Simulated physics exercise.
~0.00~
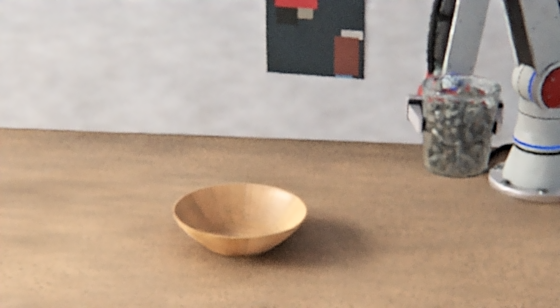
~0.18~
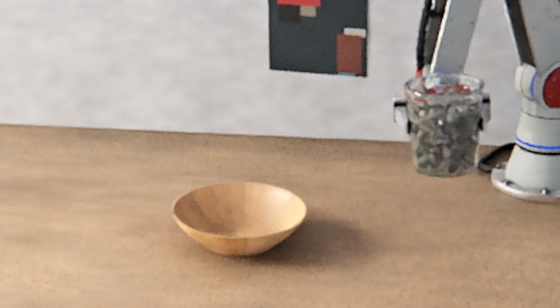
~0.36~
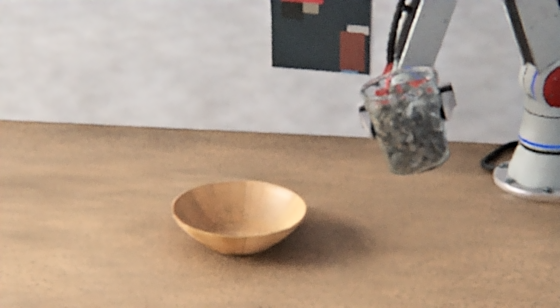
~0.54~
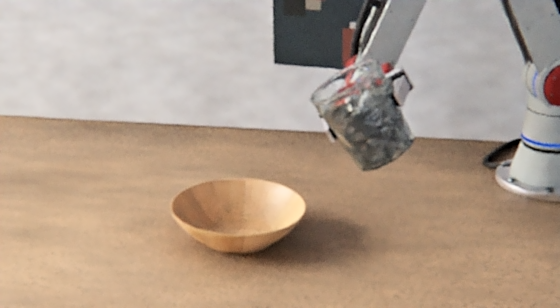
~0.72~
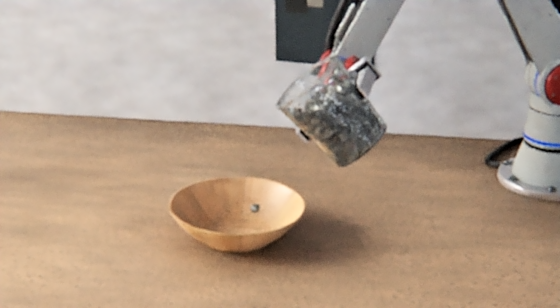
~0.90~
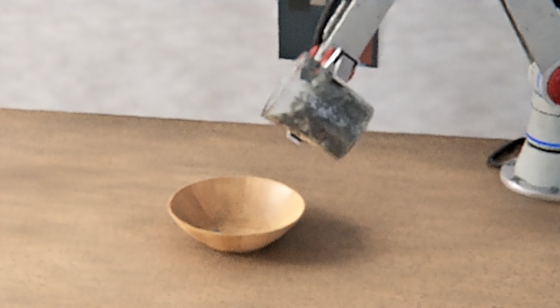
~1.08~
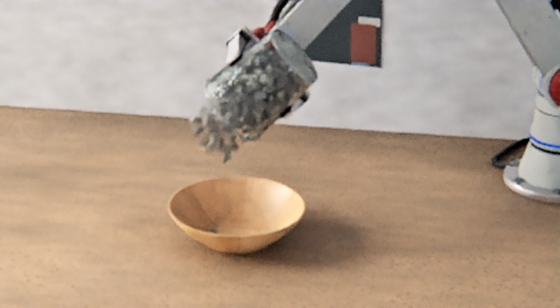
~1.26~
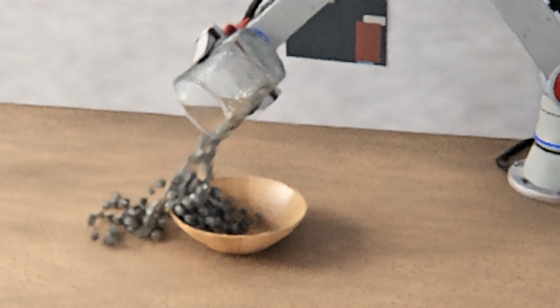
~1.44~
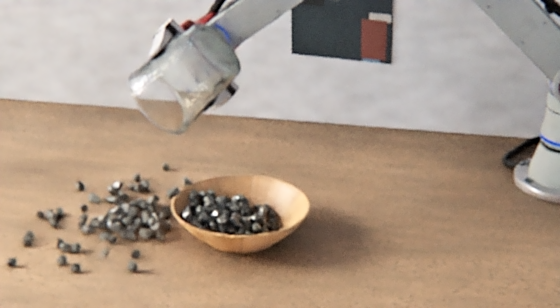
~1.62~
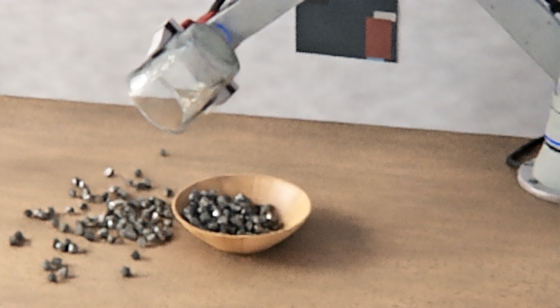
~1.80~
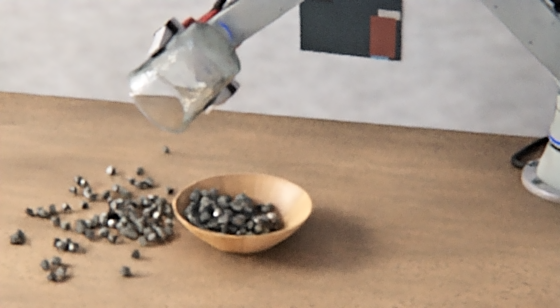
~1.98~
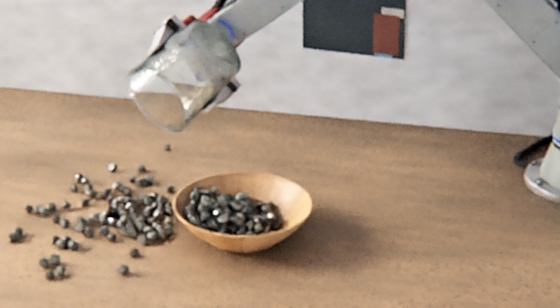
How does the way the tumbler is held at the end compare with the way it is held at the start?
At the start the tumbler is held upright, while at the end it is tipped over and upside down, with its mouth pointing down to the left.
